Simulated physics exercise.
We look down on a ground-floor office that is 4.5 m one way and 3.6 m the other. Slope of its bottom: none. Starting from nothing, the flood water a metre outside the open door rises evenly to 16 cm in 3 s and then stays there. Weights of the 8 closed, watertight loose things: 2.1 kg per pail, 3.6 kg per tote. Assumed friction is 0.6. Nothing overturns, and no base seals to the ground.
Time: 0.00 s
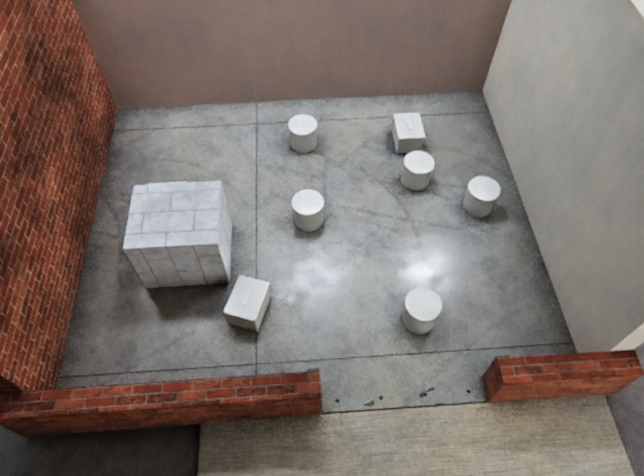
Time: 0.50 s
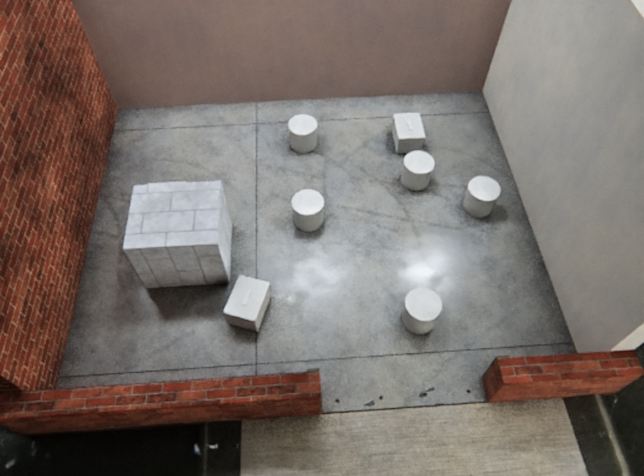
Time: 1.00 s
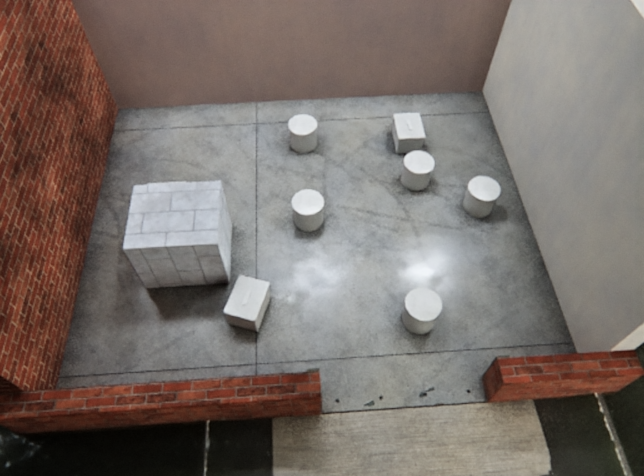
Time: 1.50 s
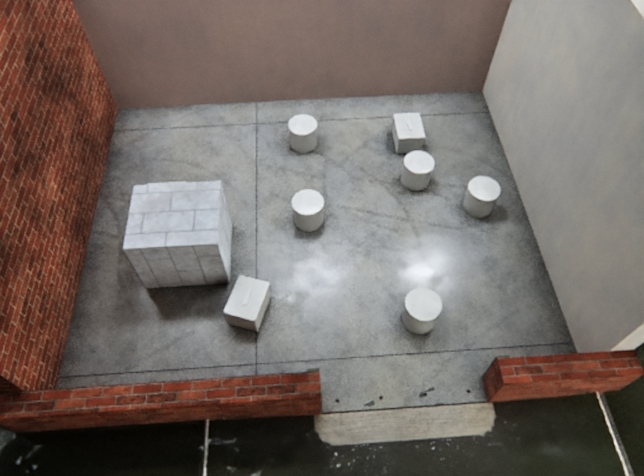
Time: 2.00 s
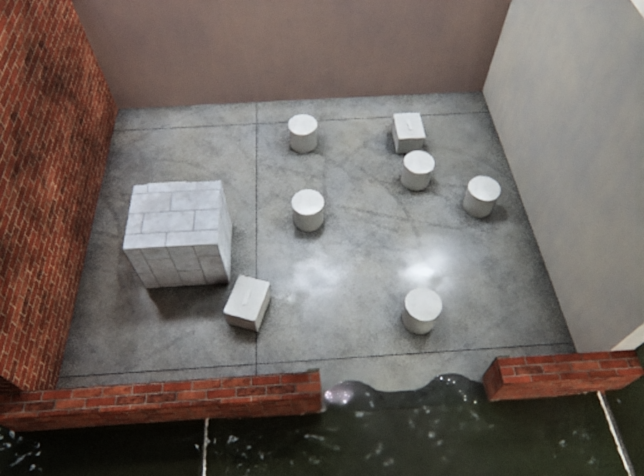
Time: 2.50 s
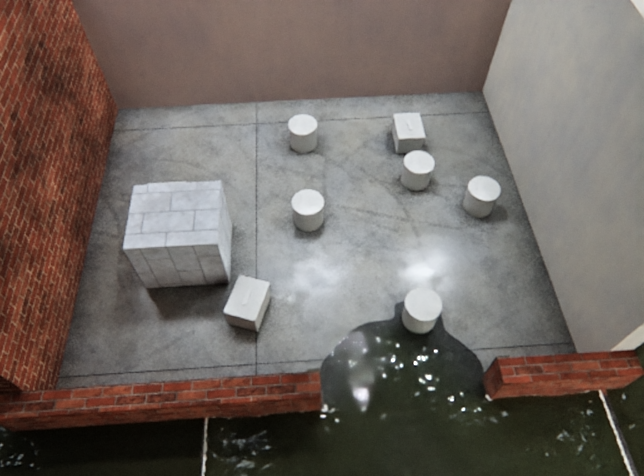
A large pale block of stacked bricks stands at the left of a grey-floored room, seen from above by a still camera, with red brick walls at the left and front. Five whitish cylinders and two small pale boxes sit around the floor. Outside, dark water spreads over the pale path, then enters through the front gap and reaches the nearest cylinder, while the objects stay put.
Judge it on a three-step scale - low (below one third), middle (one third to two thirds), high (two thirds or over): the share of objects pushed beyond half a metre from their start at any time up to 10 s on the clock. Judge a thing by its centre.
High.
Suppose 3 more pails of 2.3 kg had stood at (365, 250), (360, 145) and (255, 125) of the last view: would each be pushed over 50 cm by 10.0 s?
The three, in order: Larger, larger, larger.
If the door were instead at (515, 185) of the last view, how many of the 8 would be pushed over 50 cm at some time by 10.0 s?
Then it comes to 8 of them.
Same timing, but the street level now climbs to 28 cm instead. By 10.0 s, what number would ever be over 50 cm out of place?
In that case the number is 6.
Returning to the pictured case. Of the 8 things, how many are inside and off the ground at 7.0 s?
Count: 6.
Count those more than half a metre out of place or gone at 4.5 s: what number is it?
By my tally, 1.
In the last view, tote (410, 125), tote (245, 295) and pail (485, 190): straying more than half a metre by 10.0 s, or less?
Taking them in turn, the first is beyond the limit, the second within the limit and the third beyond the limit.
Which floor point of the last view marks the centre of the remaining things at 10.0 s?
It sits at about (309, 174).
After 3.5 s 1 of 8 are over 50 cm from their spots; 0 afloat.
After 4.5 s 1 of 8 are over 50 cm from their spots; 1 afloat.
After 7.0 s 6 of 8 are over 50 cm from their spots; 6 afloat.
After 10.0 s 6 of 8 are over 50 cm from their spots, and 6 have been at some point; 6 afloat.
